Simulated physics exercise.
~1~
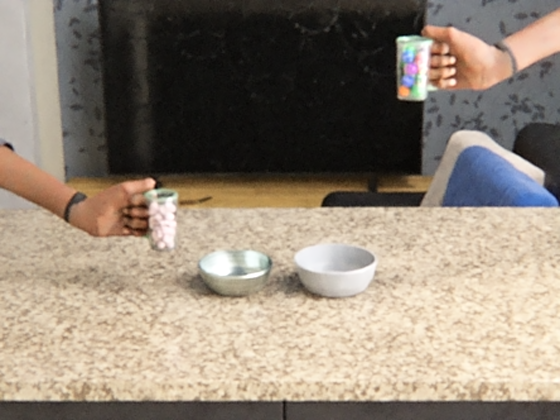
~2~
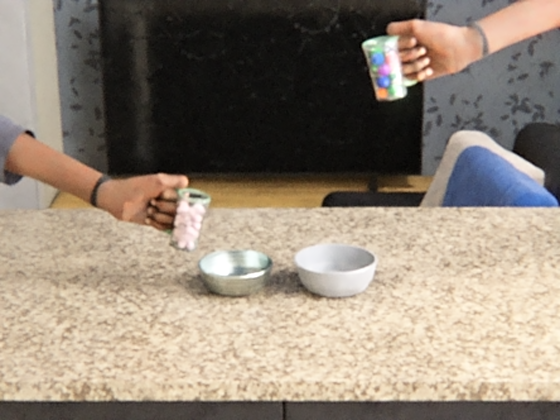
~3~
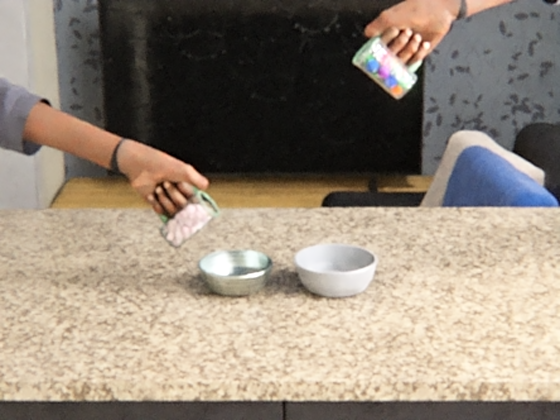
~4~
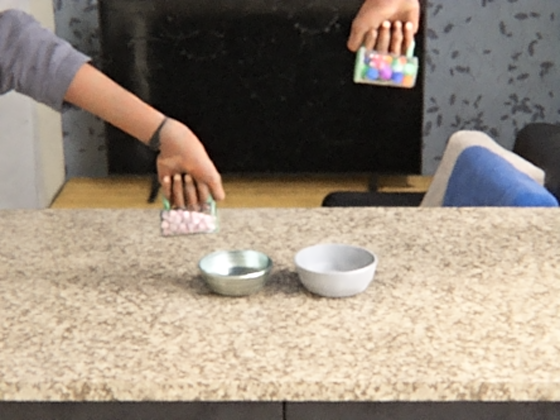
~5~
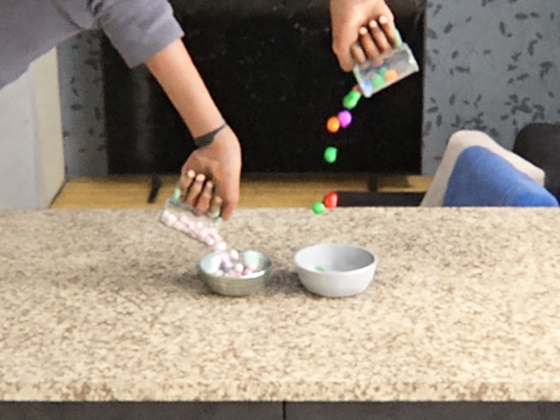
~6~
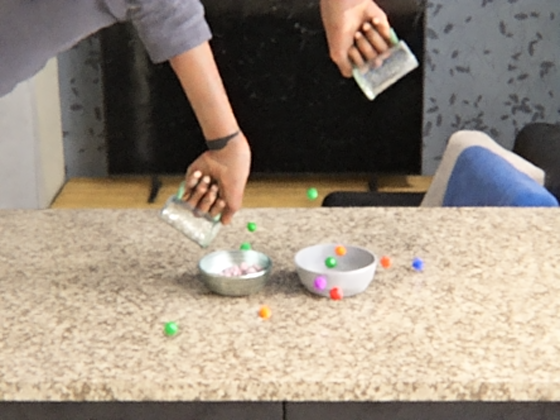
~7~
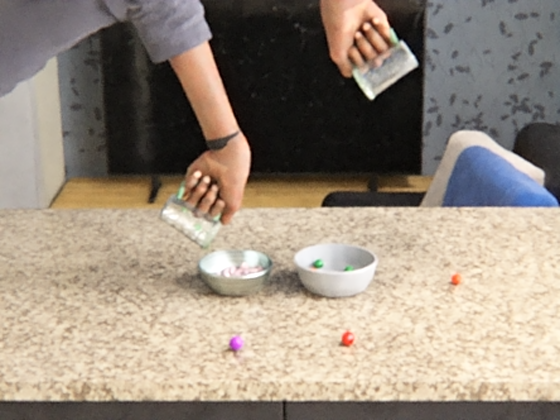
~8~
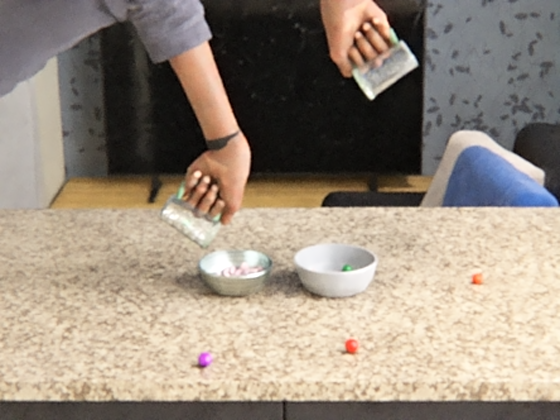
Two hands tip cups over two low dishes on a speckled counter, the left one close above, the right one much higher. The pale pieces settle in the left dish, while the colourful balls drop and bounce, a few staying in the right dish and others scattering outside it.
